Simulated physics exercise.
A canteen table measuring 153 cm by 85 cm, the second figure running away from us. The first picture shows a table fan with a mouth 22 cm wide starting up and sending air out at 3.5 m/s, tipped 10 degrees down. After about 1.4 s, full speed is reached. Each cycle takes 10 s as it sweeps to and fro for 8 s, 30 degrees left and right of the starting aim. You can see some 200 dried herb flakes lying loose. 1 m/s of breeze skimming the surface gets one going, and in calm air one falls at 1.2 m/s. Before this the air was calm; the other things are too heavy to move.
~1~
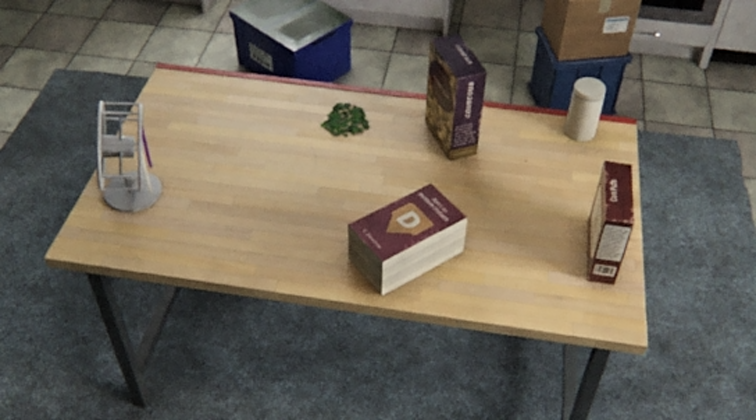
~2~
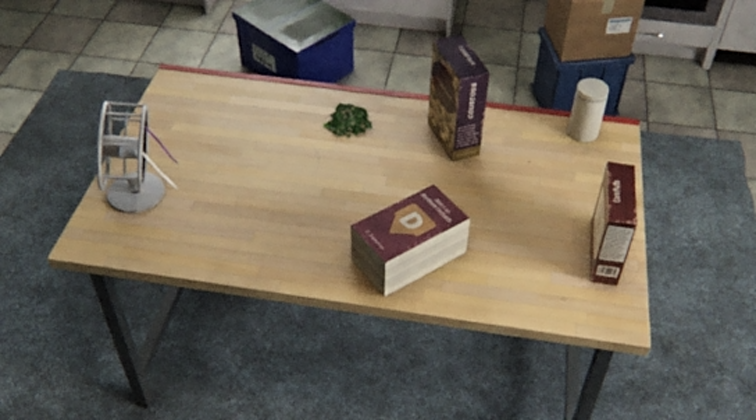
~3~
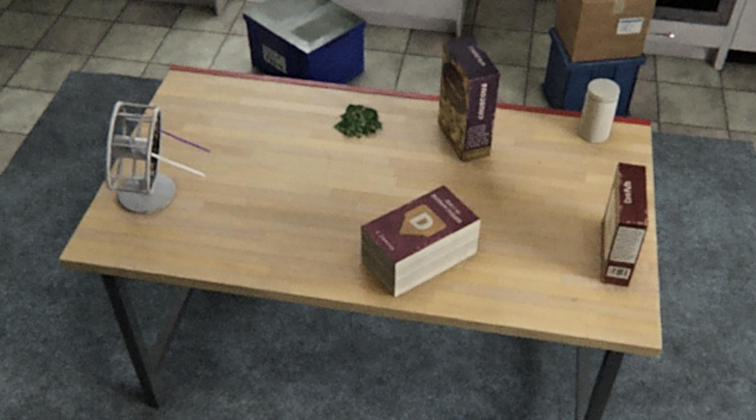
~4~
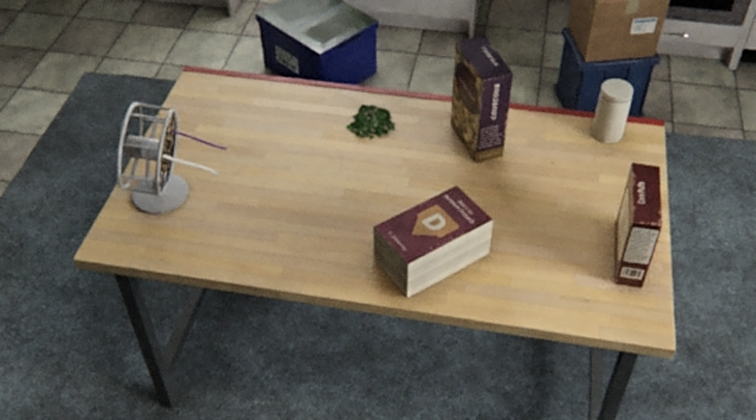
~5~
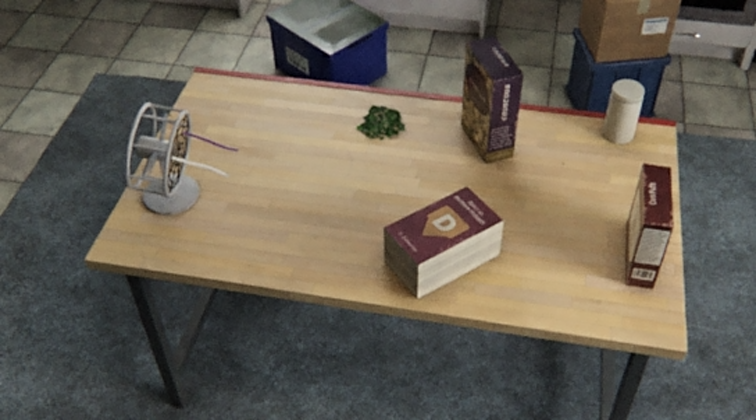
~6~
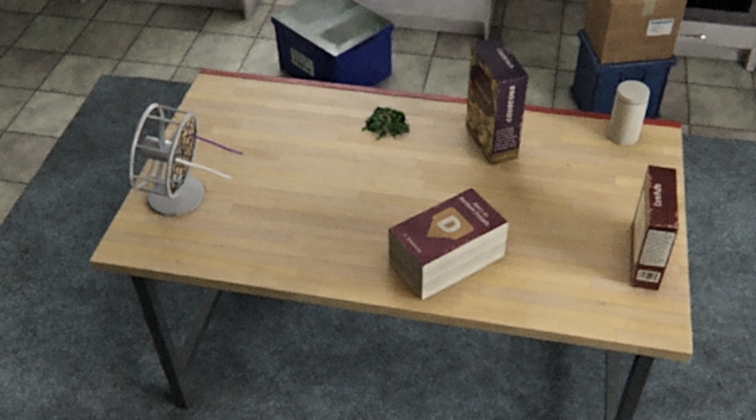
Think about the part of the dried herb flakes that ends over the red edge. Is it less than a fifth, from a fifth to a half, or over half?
That edge ends up with the larger part of them.
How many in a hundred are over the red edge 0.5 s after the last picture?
10 %, roughly.
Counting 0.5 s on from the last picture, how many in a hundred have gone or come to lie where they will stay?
Roughly 0 % of them.
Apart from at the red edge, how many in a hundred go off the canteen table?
That works out to near 0 per cent.
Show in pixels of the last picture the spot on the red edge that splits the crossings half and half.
I'd put my finger close to (455, 97).
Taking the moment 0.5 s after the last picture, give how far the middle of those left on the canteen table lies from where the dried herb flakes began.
Centre offset: Approx. 15 cm.
Then, 0.5 s after the last picture, 10 % are over the red edge; the middle of those left on the top is near (425, 111); 0 % are gone or lie where they will stay.
Then, 1.5 s after the last picture, 48 % are over the red edge; the middle of those left on the top is near (402, 112); 48 % are gone or lie where they will stay.
Then, 3.3 s after the last picture, 48 % are over the red edge; the middle of those left on the top is near (402, 112); 48 % are gone or lie where they will stay.
Then, 6.9 s after the last picture, at the end, 100 % are over the red edge.
